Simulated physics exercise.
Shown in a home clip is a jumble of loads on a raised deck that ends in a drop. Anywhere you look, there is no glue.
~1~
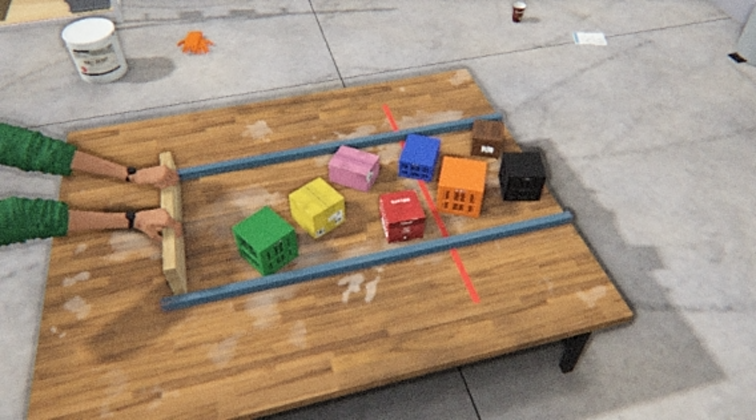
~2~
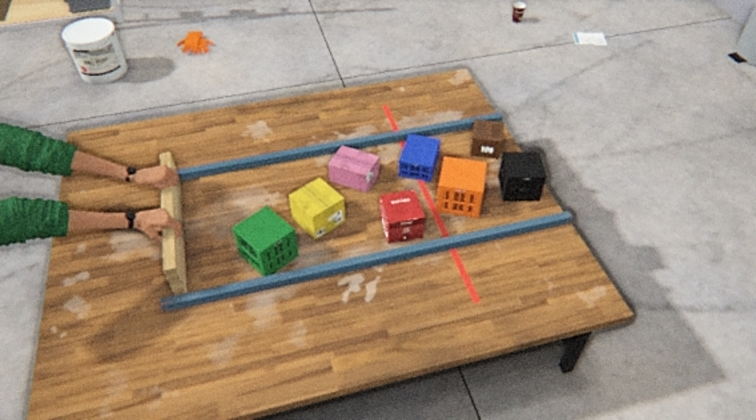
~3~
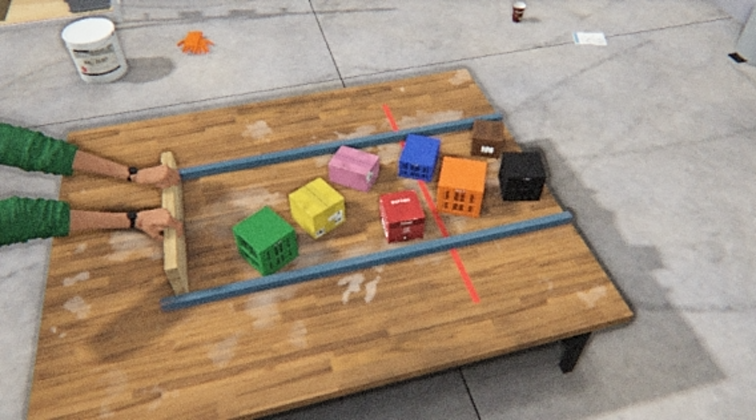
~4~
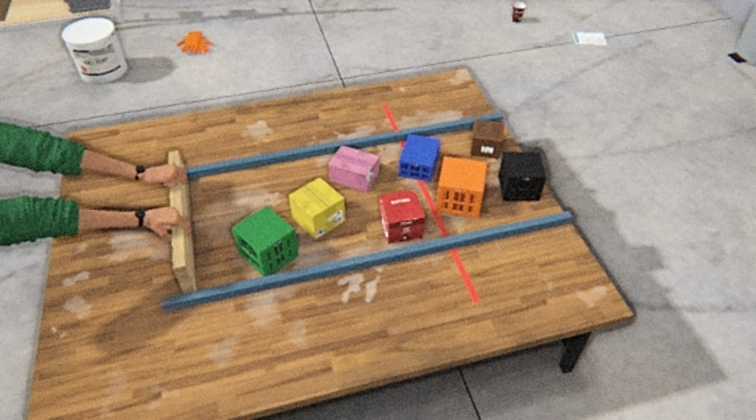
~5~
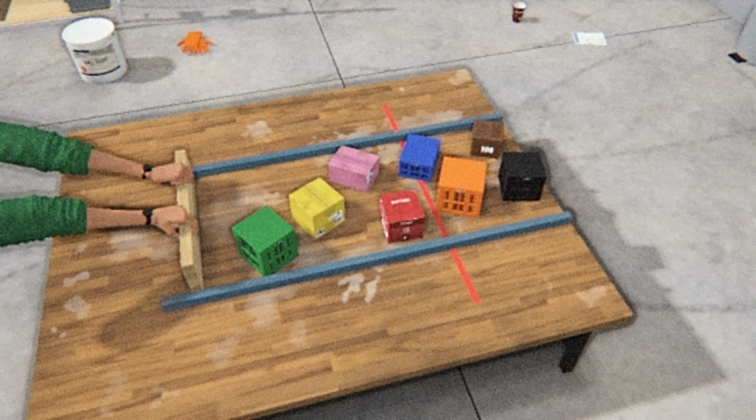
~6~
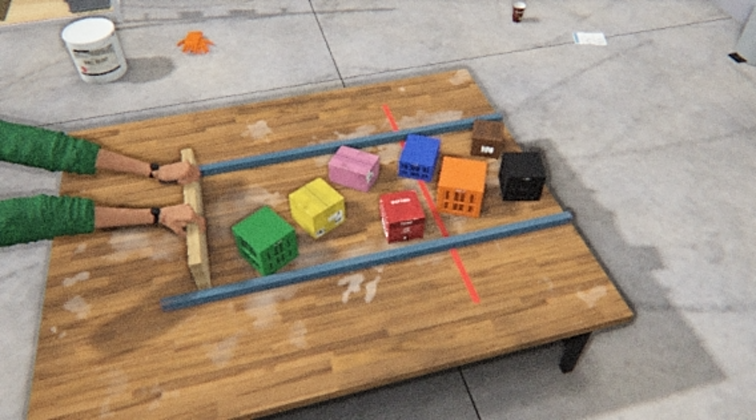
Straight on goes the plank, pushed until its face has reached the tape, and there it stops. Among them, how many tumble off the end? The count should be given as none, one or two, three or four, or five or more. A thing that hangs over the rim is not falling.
Seems the ones that don't stay up number one or at most two, for sure.
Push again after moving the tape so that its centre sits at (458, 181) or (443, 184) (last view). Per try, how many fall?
Try 1: 3; try 2: 1.
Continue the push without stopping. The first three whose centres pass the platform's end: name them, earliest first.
I'd say the black crate leads, followed by the brown tote, then the orange crate.
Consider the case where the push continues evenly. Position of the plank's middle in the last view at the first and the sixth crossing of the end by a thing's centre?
I'd say close to (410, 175), then close to (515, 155).
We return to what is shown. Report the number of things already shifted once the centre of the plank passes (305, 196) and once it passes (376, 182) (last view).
Counts: 2 / 6.
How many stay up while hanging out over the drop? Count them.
The total would be 0.
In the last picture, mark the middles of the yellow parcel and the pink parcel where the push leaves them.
The yellow parcel ends up near (443, 175), and the pink parcel near (431, 147).
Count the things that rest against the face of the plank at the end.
The number is 3.
A little later, none off yet; black crate at rest near (521, 177); brown tote at rest near (487, 139); orange crate at rest near (461, 187).
When it is over, the number that fall off is one or two; down, black crate.
